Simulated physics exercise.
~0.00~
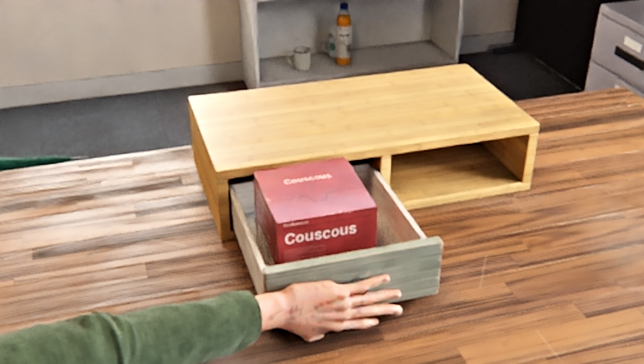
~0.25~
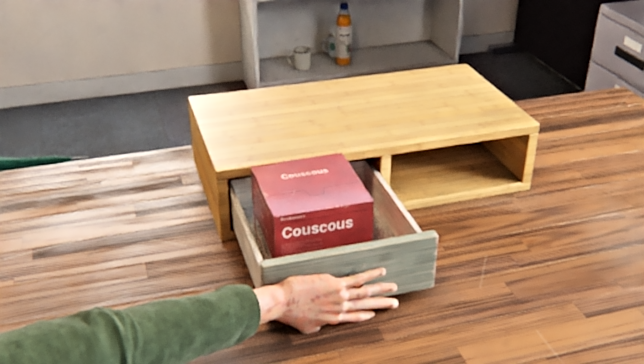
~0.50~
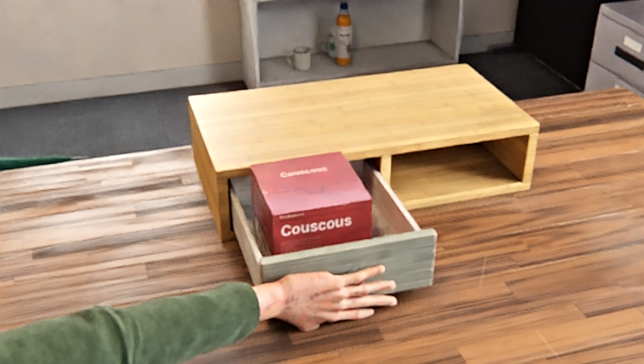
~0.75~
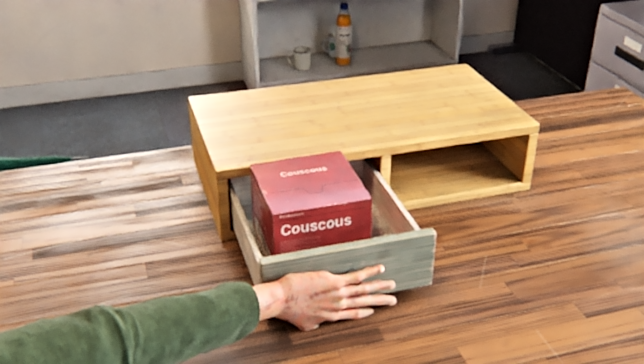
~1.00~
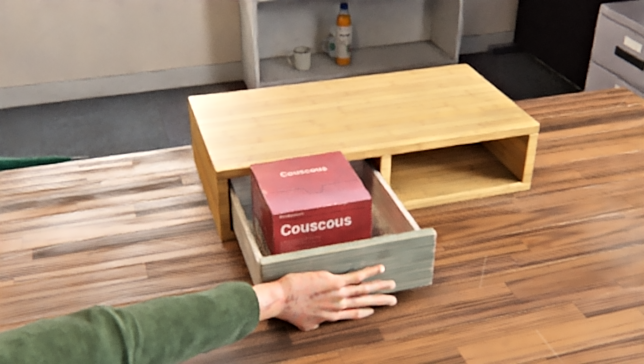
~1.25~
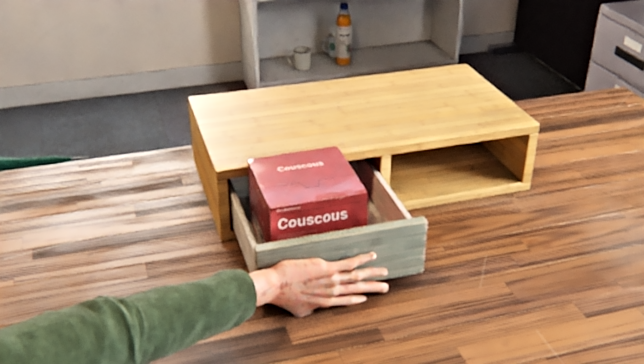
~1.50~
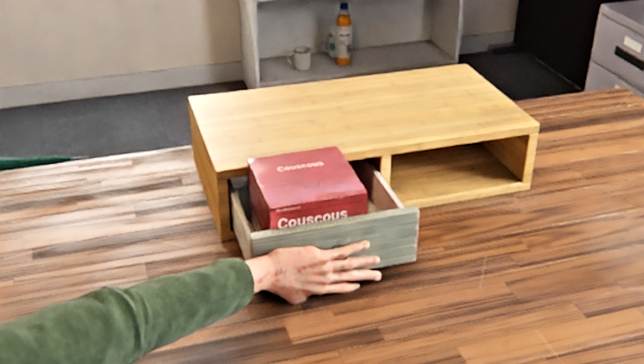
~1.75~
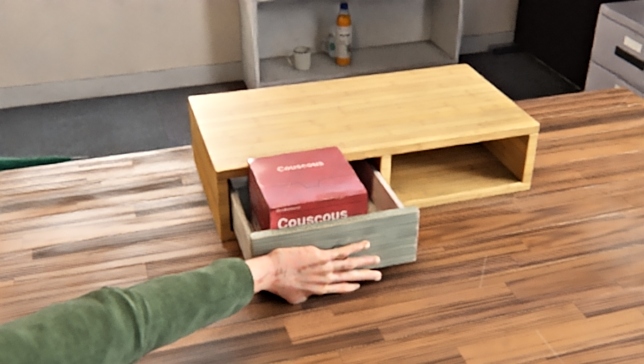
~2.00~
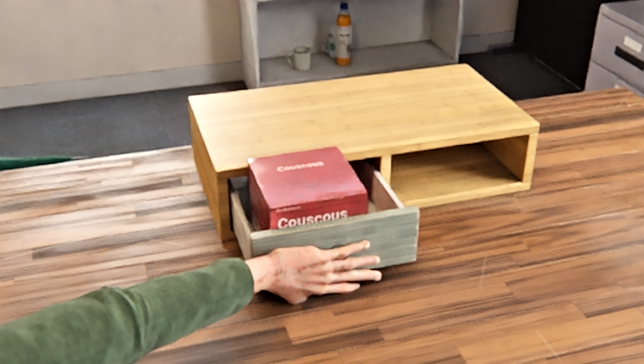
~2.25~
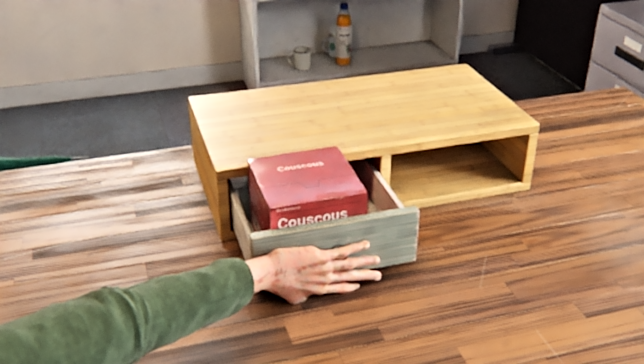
The video shows a hand in a green sleeve slowly pushing a gray drawer holding a red couscous box into a low wooden unit on a table. The drawer slides in slightly, pauses, moves in a little more, then stops, still partly open with the hand against its front.
